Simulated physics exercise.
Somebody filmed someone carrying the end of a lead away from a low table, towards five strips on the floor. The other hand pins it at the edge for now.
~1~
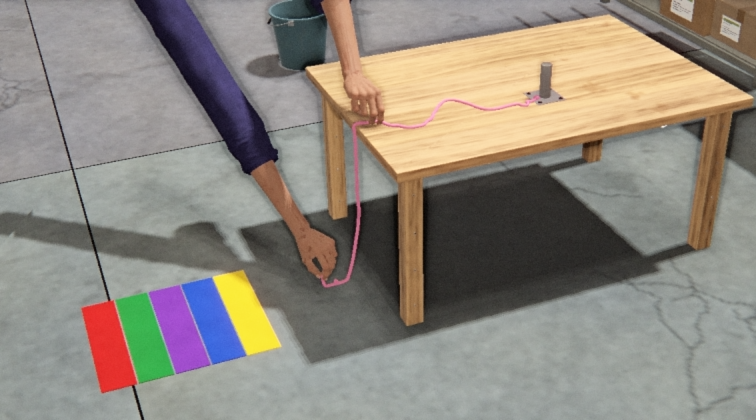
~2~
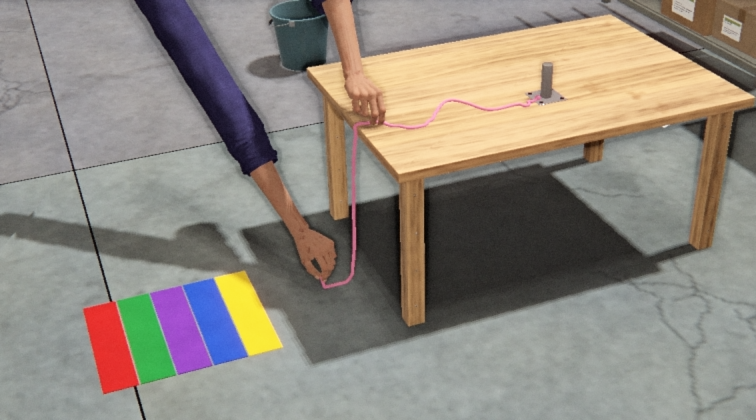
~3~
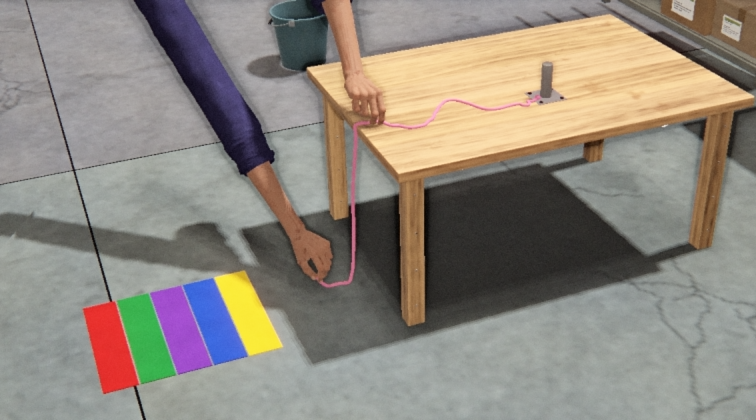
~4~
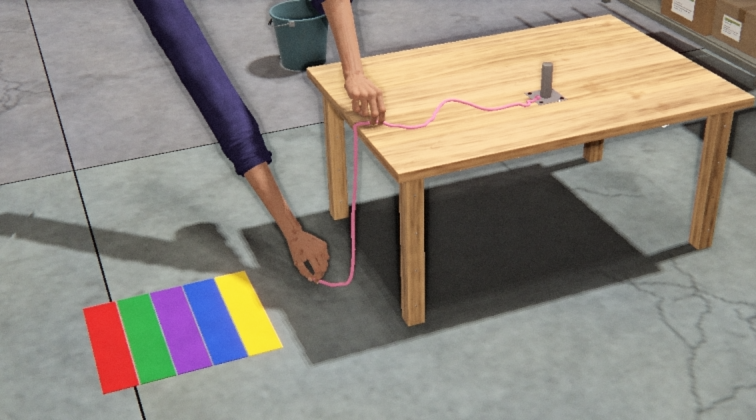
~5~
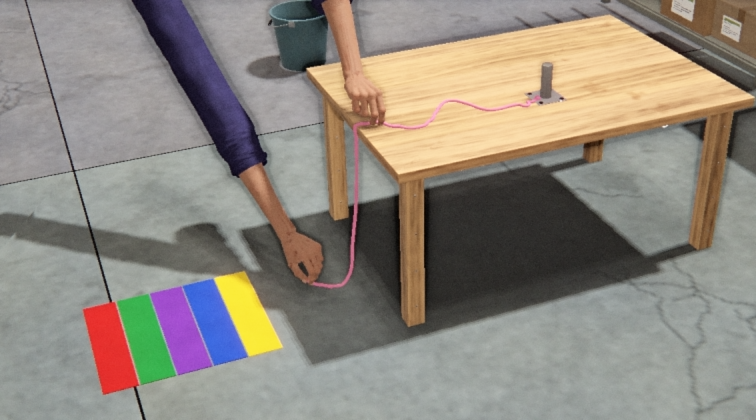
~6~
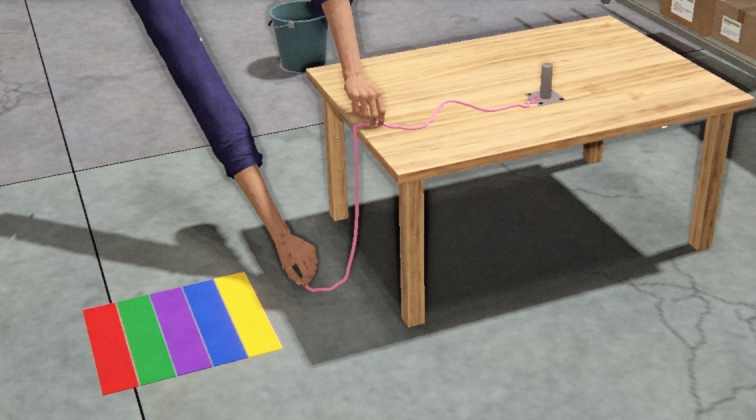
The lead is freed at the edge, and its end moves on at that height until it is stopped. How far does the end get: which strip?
It gets as far as the green strip.
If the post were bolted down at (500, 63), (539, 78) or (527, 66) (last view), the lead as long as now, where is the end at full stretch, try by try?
The places are (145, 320), (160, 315) and (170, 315).
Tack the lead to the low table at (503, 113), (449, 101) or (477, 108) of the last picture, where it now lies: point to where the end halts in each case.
About (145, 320), (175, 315) and (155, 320).
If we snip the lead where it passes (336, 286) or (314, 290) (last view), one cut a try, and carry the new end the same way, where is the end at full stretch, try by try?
Near (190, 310) and (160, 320).
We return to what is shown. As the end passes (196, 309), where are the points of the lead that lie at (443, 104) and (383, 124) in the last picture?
Near (421, 117) and (351, 161).
Soon after, end near (196, 309); over blue.
Then, end near (159, 318); over purple.
At full stretch, end near (137, 323); over green. The green one.
